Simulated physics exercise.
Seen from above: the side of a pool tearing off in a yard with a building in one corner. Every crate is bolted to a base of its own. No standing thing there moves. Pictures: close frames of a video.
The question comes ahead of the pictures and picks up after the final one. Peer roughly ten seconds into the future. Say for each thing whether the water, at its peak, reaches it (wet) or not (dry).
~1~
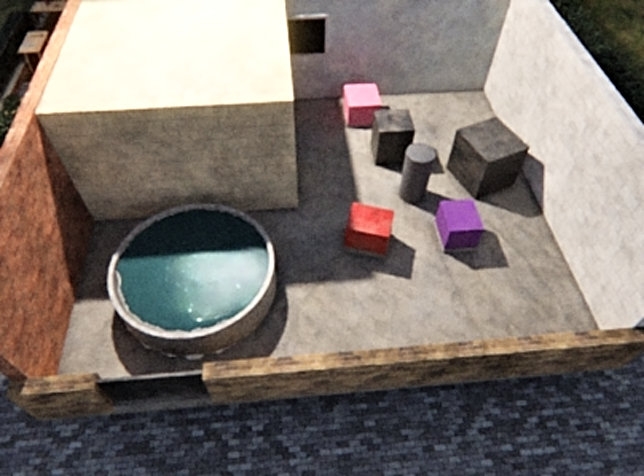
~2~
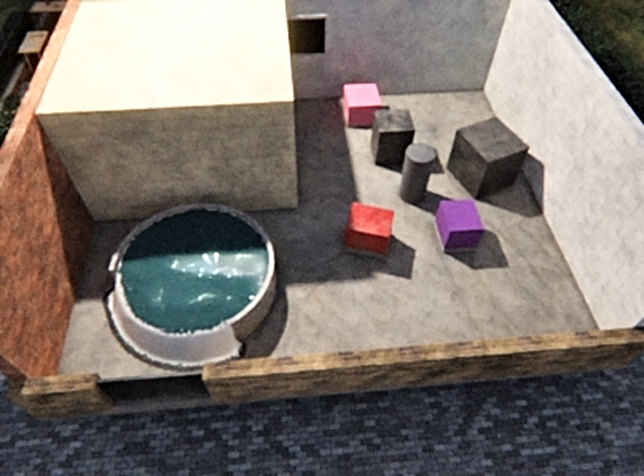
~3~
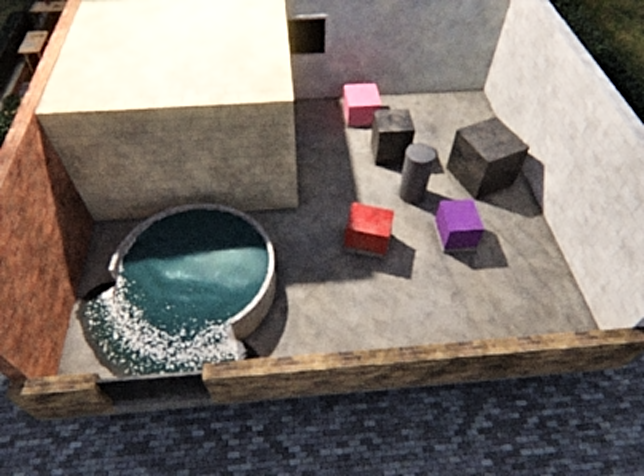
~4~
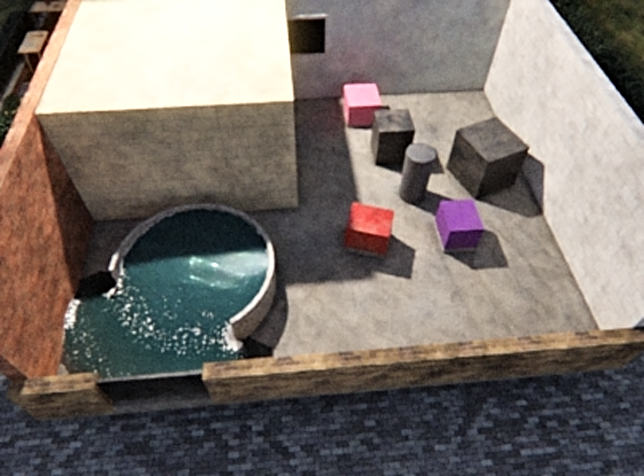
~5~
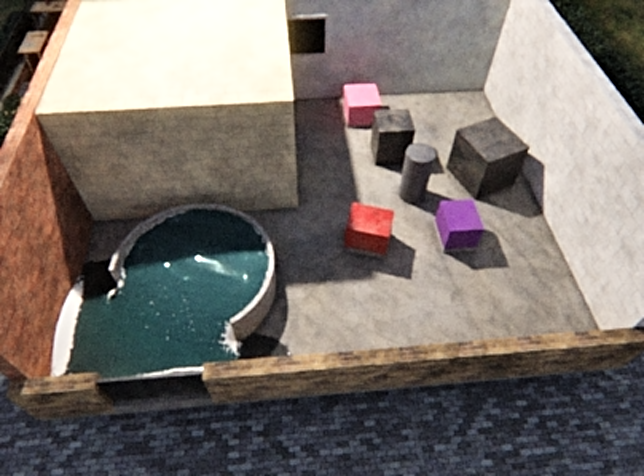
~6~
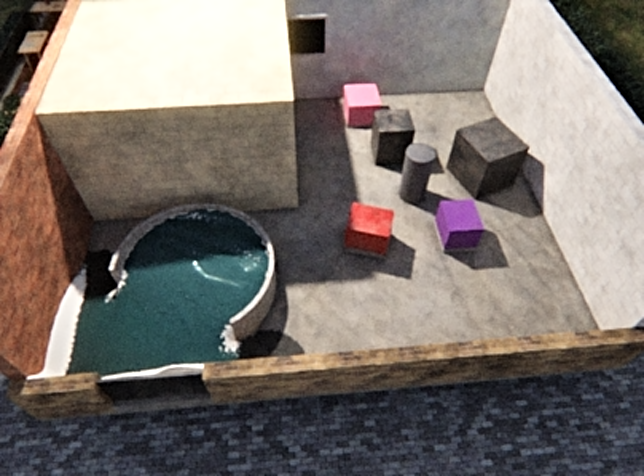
My prediction: The purple crate sits too low, the red crate sits too low, the pink crate sits high enough.
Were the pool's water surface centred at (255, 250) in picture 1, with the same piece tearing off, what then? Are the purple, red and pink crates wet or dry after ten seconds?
Crate by crate: Purple crate is overrun, red crate is missed, pink crate is missed.
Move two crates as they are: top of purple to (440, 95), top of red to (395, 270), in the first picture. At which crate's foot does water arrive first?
That should be the one in red.
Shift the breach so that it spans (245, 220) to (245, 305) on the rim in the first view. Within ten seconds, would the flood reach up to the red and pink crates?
One by one: The red one is wetted; the pink one is topped.
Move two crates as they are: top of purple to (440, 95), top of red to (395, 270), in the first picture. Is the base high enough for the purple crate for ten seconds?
I'd say the purple crate is missed.
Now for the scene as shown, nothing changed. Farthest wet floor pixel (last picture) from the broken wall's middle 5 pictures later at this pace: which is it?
I'd say at around (442, 363).
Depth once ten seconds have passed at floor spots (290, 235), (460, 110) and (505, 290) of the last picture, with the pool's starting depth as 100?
About 8 per cent, then 4 per cent, then 18 per cent.
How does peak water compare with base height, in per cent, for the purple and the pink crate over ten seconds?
The first reaches around 170 in a hundred, the second around 0.
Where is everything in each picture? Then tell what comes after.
Still water in the pool at (193, 267), in the first frame.
Water pours out at (152, 340) and has run to a hidden place, in the second frame.
The front is at a hidden place, out from the gap at (153, 342), in the third frame.
Water pours out at (154, 343) and has run to a hidden place, in the fourth frame.
The front is at a hidden place, out from the gap at (154, 343), in the fifth frame.
The front is at a hidden place, out from the gap at (154, 343), in the sixth frame.
A moment on, water covers 20 % of the floor; the purple crate not reached, the red crate not reached, the pink crate not reached.
Next, water covers 35 % of the floor; the purple crate not reached, the red crate water round its plinth, the pink crate not reached.
Then, water covers 50 % of the floor; the purple crate water round its plinth, the red crate water round its plinth, the pink crate not reached.
Later, water covers 65 % of the floor; the purple crate water round its plinth, the red crate water round its plinth, the pink crate not reached.
In the end, water covers 80 % of the floor; the purple crate was topped, the red crate was topped, the pink crate stayed above the water.
